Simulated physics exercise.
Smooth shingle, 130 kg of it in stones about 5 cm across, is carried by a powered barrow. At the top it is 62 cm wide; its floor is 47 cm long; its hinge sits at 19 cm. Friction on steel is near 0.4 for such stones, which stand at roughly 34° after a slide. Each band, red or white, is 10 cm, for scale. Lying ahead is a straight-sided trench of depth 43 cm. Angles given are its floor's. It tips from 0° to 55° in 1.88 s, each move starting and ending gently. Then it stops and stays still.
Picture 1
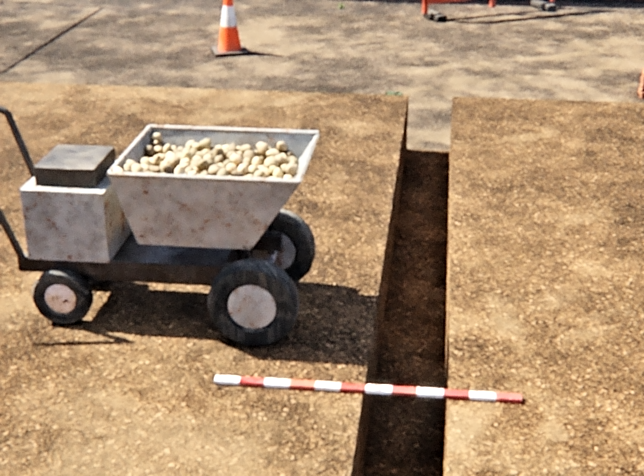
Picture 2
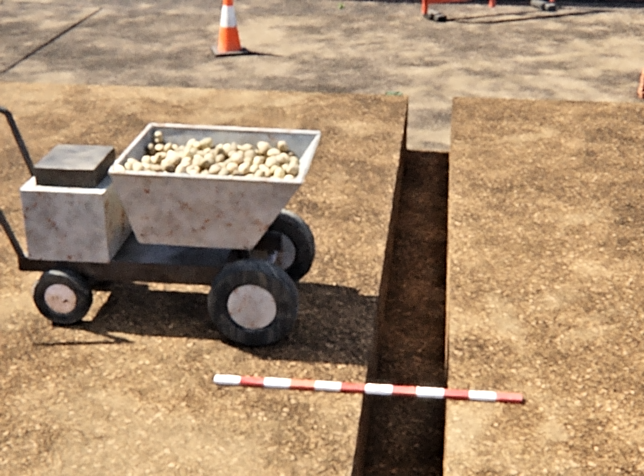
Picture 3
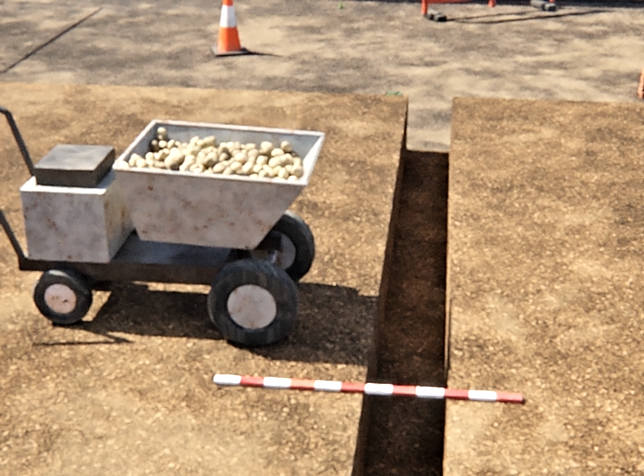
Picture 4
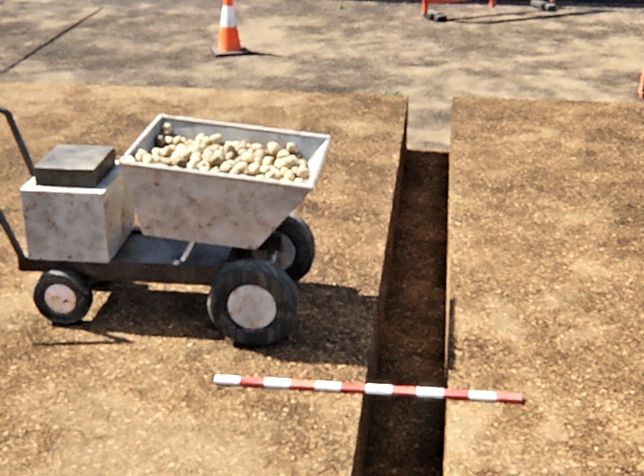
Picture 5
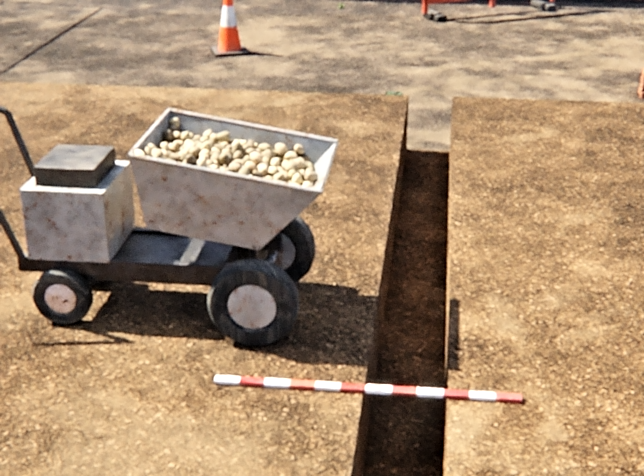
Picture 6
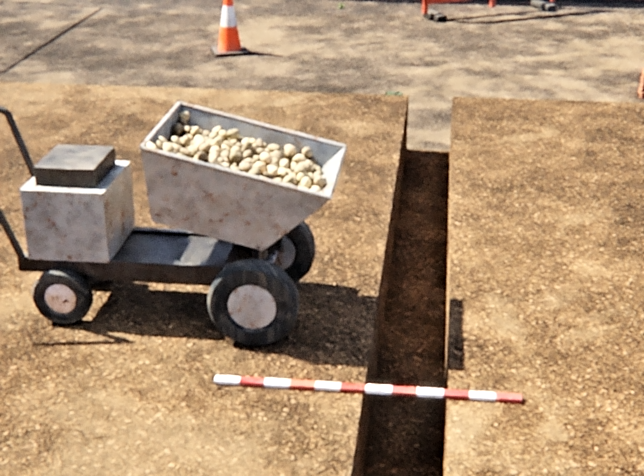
A small wheeled barrow loaded with pale, rounded stones slowly raised the left end of its gray tray, tilting it toward the narrow trench on the right, while its wheels stayed still behind a red-and-white striped pole.
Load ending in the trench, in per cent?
42 per cent.
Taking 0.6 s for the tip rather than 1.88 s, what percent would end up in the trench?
It would be near 25 percent.
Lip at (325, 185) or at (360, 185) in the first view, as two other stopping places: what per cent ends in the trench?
Roughly 25 per cent, then 5 per cent.
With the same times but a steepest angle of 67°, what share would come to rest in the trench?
I'd expect around 80 in a hundred.
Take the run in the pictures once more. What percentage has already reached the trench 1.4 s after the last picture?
Roughly 10% by that time.
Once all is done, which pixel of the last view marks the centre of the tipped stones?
Around (419, 395).
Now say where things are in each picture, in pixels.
In the first frame, the tray is at 0°, its lip at (299, 182); the top of the load is at (222, 152).
The second frame shows lip at (301, 183), floor tilted 1°, highest stones at (217, 150).
In the third frame, the tray is at 2°, its lip at (305, 185); the top of the load is at (188, 149).
In the fourth frame, the tray is at 5°, its lip at (312, 188); the top of the load is at (181, 144).
The fifth frame shows lip at (321, 192), floor tilted 9°, highest stones at (182, 138).
The sixth frame shows lip at (330, 198), floor tilted 13°, highest stones at (191, 133).
Then, 0.8 s after the last picture the floor is at 46°, 100 % in the tray; the foremost stones are at (377, 231).
Then, 1.4 s after the last picture the floor is at 55°, 87 % in the tray, 12 % in the trench, 1 % past the trench; the foremost stones are at (462, 313).
Then, 1.7 s after the last picture the floor is at 55°, 72 % in the tray, 23 % in the trench, 5 % past the trench; the foremost stones are at (521, 312).
Then, 3.7 s after the last picture the floor is at 55°, 52 % in the tray, 42 % in the trench, 6 % past the trench; the foremost stones are at (543, 313).
